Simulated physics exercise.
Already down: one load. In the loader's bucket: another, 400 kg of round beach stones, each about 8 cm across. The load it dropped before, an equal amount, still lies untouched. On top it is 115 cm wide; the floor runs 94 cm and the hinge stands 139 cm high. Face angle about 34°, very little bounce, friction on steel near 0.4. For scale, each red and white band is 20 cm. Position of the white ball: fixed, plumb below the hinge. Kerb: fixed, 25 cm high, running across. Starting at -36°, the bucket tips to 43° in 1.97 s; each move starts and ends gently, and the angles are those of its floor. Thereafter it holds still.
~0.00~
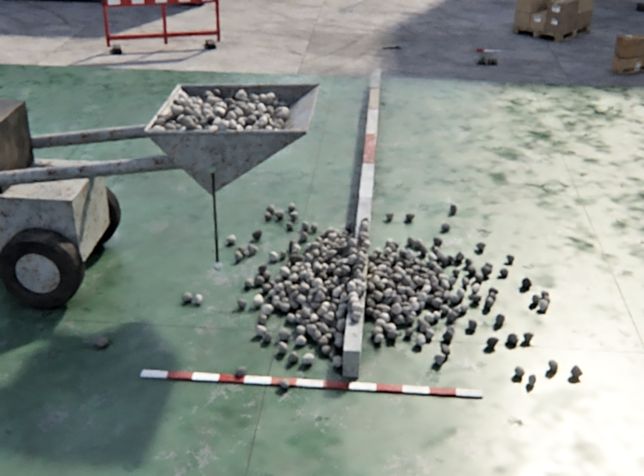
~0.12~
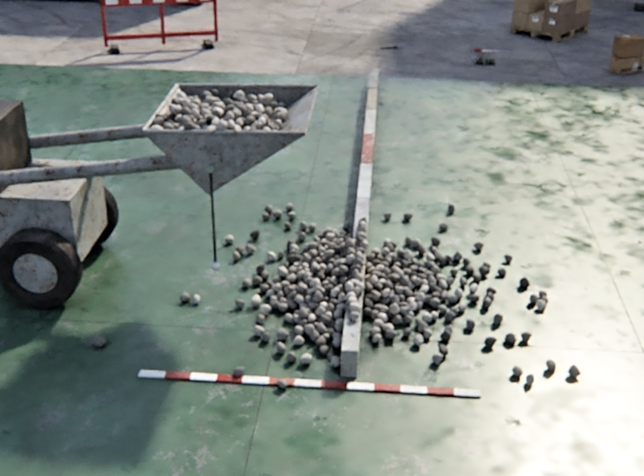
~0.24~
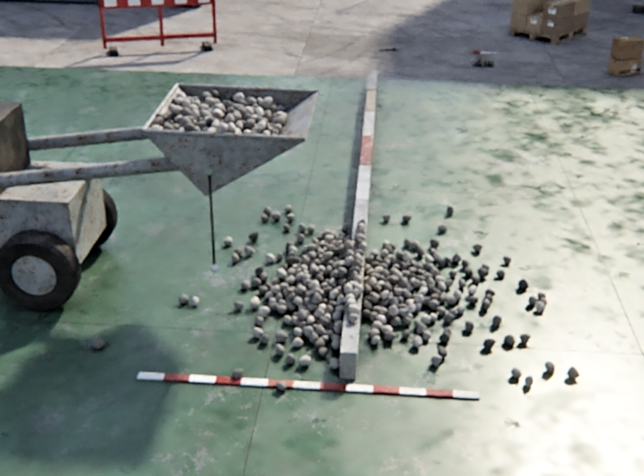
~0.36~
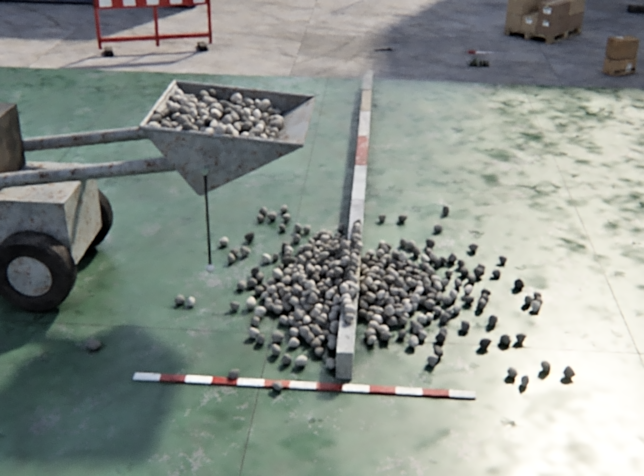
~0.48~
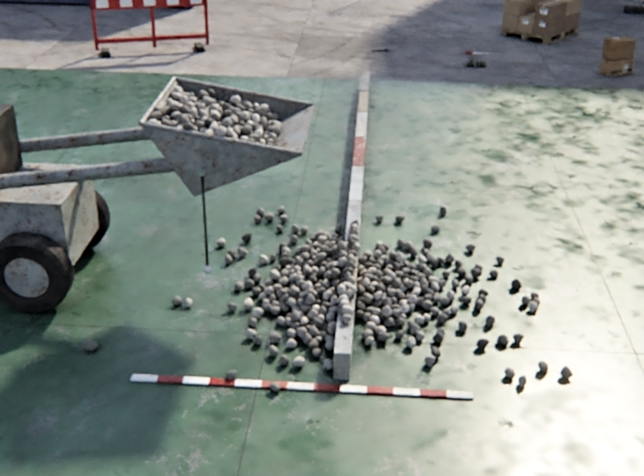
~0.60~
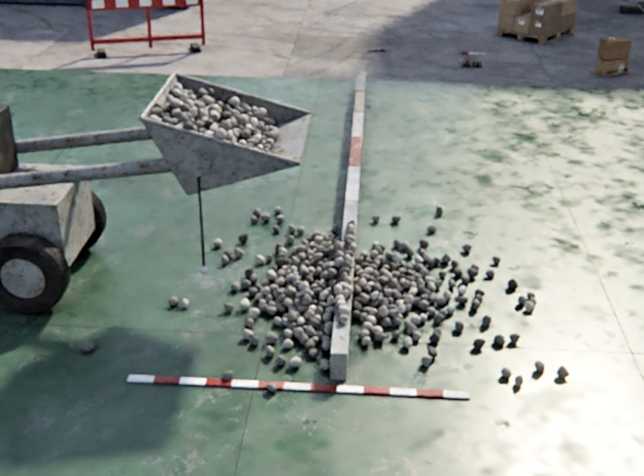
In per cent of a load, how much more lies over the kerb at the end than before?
Some 13 per cent more.
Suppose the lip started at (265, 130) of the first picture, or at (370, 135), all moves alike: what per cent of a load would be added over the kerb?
Close to 0 per cent, followed by close to 100 per cent.
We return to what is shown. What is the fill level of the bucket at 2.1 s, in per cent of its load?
Around 10 per cent of the load is still inside.
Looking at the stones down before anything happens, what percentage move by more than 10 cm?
Estimate: 25 %, roughly.
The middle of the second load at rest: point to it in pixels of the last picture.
The middle ends up near (305, 276).
After 1.5 s the floor is at 31°; in per cent of one load, 90 in the bucket, 75 on this side of the kerb, 36 over the kerb; the foremost stones are at (527, 308).
After 2.1 s the floor is at 43°; in per cent of one load, 10 in the bucket, 150 on this side of the kerb, 40 over the kerb; the foremost stones are at (527, 308).
After 2.4 s the floor is at 43°; in per cent of one load, 0 in the bucket, 153 on this side of the kerb, 48 over the kerb; the foremost stones are at (527, 308).
After 5.2 s the floor is at 43°; in per cent of one load, 0 in the bucket, 151 on this side of the kerb, 49 over the kerb; the foremost stones are at (527, 308). Net gain over the kerb, 13.
